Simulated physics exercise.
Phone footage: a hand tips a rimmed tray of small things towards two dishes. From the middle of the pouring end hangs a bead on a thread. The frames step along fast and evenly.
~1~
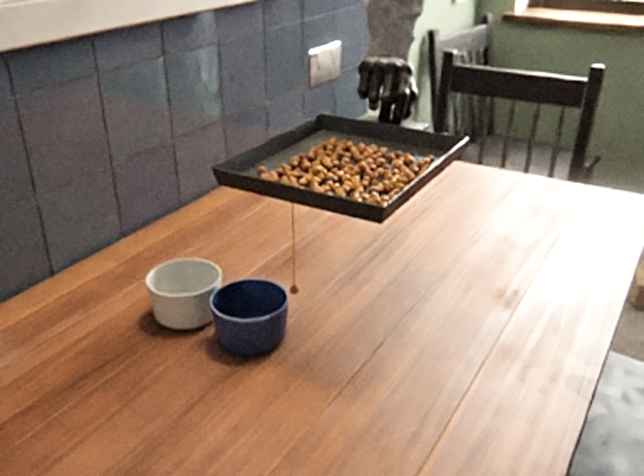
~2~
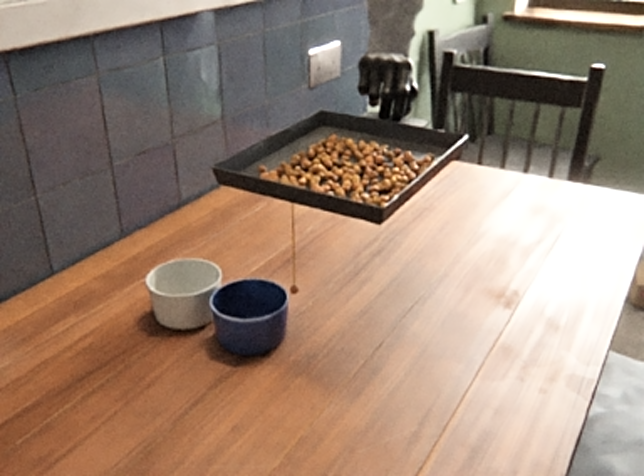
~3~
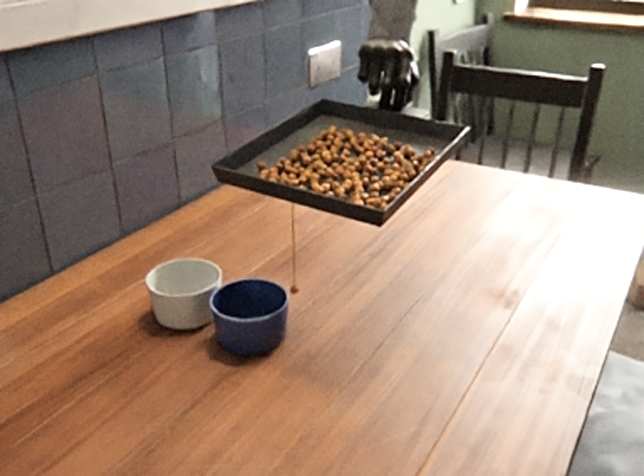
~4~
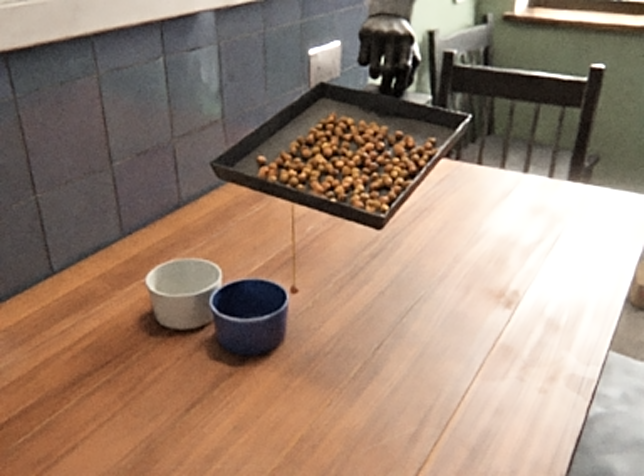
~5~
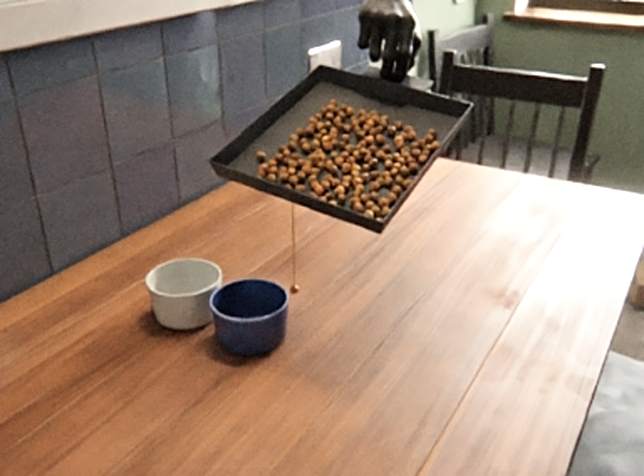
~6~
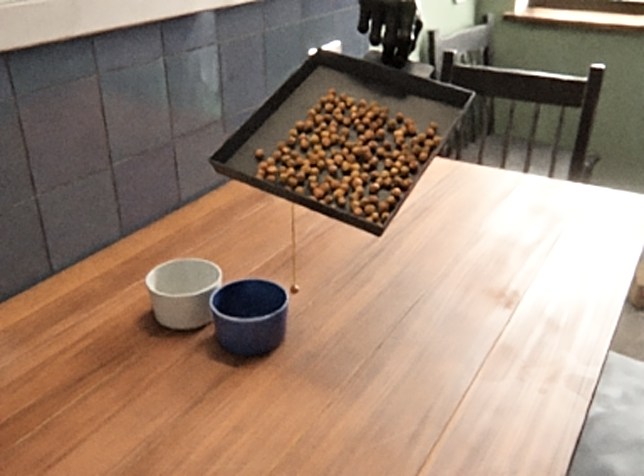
The video shows a black-gloved hand raising the far side of a dark tray of roasted chickpeas above a wooden table, steadily steepening its slant as some chickpeas shift, while a bead hangs near a white dish and a blue dish.
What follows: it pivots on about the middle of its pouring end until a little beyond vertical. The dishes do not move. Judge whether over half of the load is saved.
Under half of it is saved.
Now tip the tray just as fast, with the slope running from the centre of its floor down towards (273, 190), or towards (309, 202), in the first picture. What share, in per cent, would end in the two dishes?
Respectively close to 60 and 10 in a hundred.
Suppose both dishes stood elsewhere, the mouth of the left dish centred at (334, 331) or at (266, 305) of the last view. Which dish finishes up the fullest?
The one at left, then the one at right.
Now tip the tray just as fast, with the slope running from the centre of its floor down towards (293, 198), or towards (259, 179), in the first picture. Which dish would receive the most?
Going by the two slopes in order, it's the right-side one and then the right-side one.
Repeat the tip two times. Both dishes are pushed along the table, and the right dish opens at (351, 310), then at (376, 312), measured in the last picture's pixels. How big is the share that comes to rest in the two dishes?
Around 30 and then 40 per cent.
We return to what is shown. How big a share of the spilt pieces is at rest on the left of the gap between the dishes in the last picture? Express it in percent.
Reading: Around 0 %.
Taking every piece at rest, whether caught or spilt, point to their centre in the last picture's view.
Close to (355, 380), more or less.
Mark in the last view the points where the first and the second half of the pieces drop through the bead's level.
For the early half I get (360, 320), and for the late half (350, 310).
Shortly afterwards, tray tipped steeply; the whole lot on the tray.
Next, tray tipped past a quarter turn; near a third on the tray; a little outside both; near half in the air.
Some moments later, tray tipped past a quarter turn; the whole lot outside both.
In the end, tray tipped past a quarter turn; none at all in the right dish; none at all in the left dish; the whole lot outside both.
